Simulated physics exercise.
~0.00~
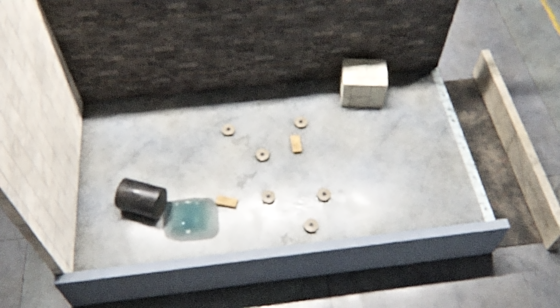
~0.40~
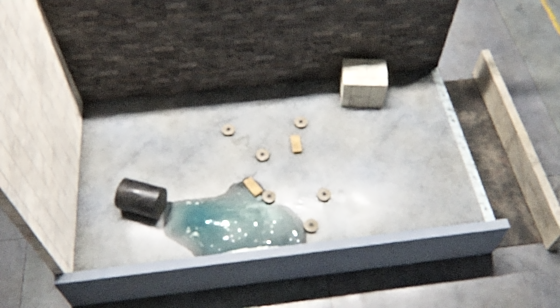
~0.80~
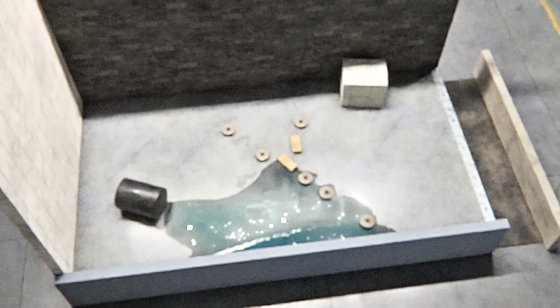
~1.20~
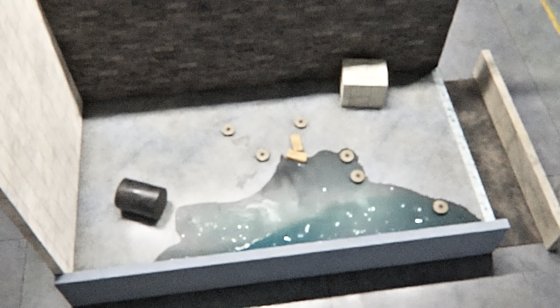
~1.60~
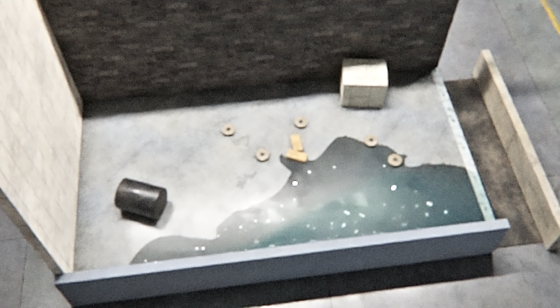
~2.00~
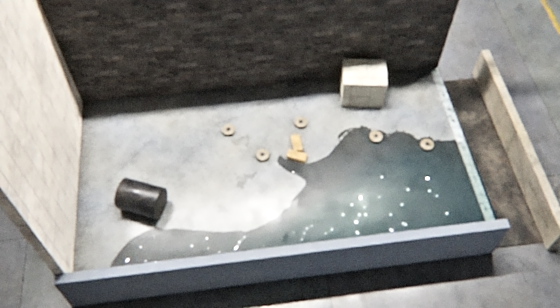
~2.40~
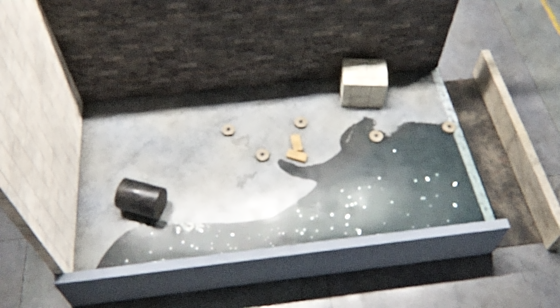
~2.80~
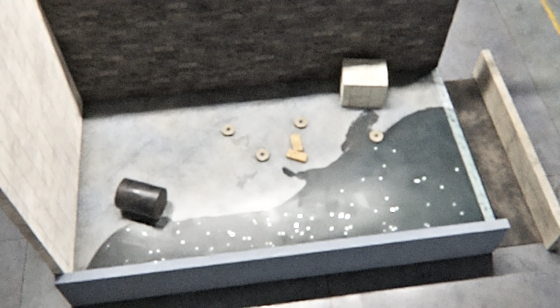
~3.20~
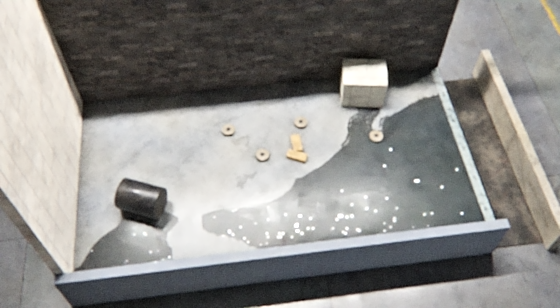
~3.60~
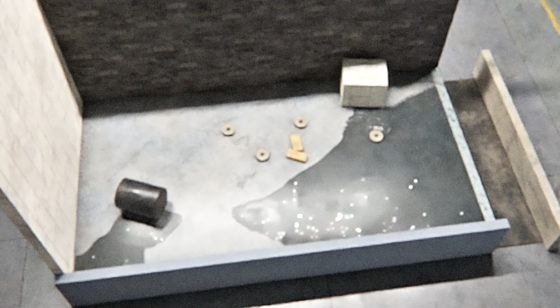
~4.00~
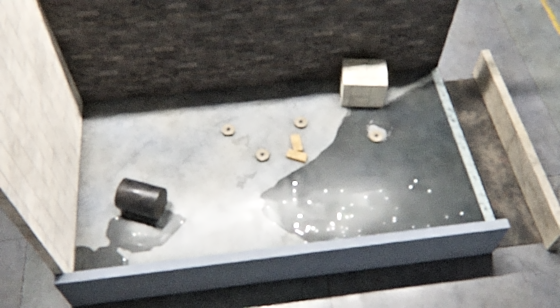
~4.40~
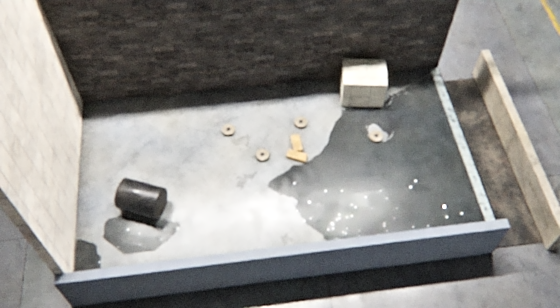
Water spreading rightward across a walled tray from beside a dark cylinder, shifting small rings and blocks, then receding into patches.
